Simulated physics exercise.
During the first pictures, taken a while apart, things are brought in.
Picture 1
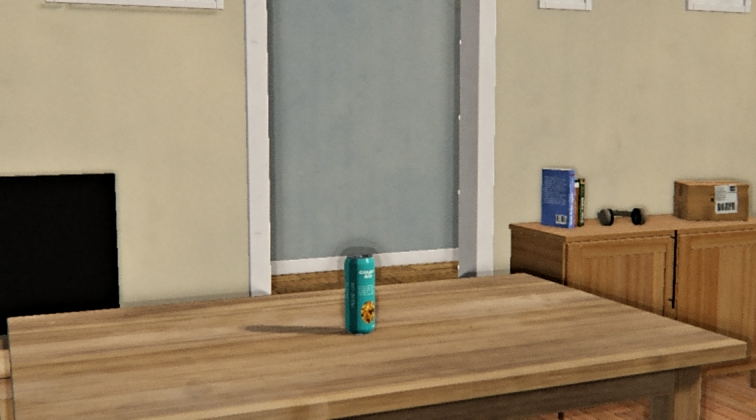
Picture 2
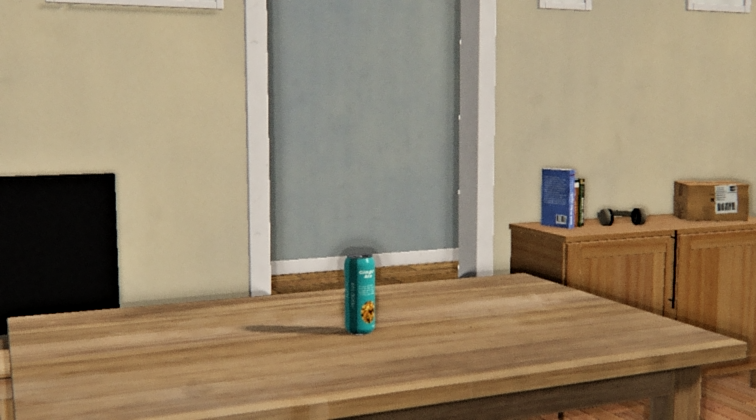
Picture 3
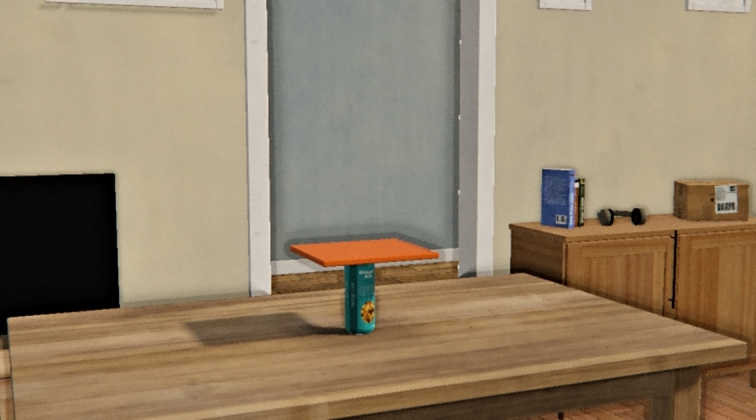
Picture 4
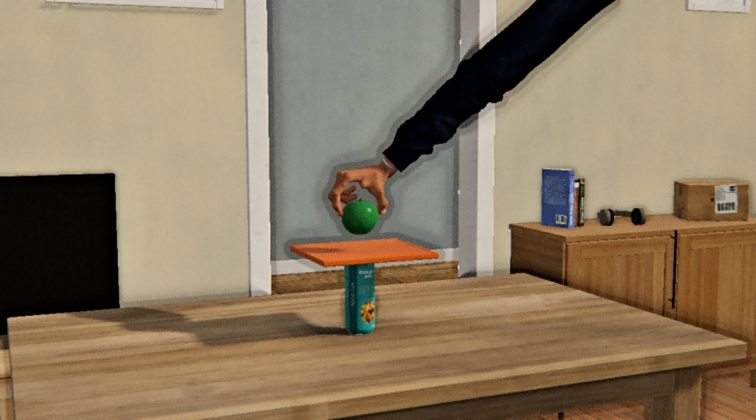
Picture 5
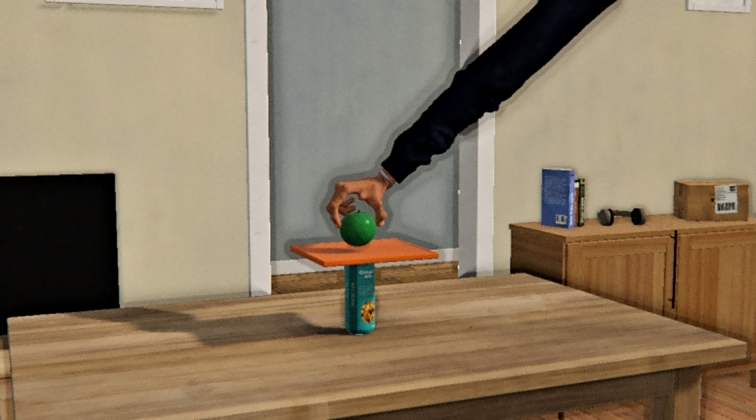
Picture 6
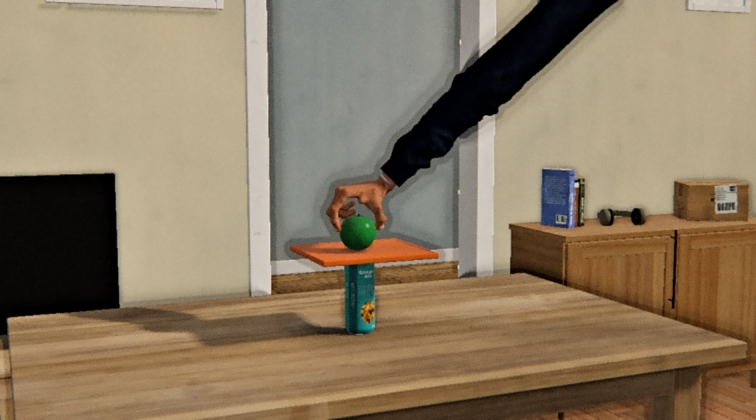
Green apple being lowered by a hand onto an orange lid, which appears earlier atop a teal can on a wooden table.
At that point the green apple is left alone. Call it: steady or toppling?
Steady.
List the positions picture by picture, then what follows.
In the first picture, the last thing is not in view yet.
In the second picture, the last thing is not in view yet.
In the third picture, the last thing is not in view yet; orange lid (363, 252).
The fourth picture shows still above its spot; green apple (360, 217); orange lid (363, 252).
The fifth picture shows still above its spot; green apple (358, 229); orange lid (363, 252).
The sixth picture shows set down, still held; green apple (358, 232); orange lid (363, 252).
Then, 0.20 s past the last view, nothing moves.
Then, 0.50 s past the last view, green apple resting near (358, 233).
Finally, all 3 still in place. Final places as the last picture's camera would see them, green apple near (358, 233). The stack keeps its balance.
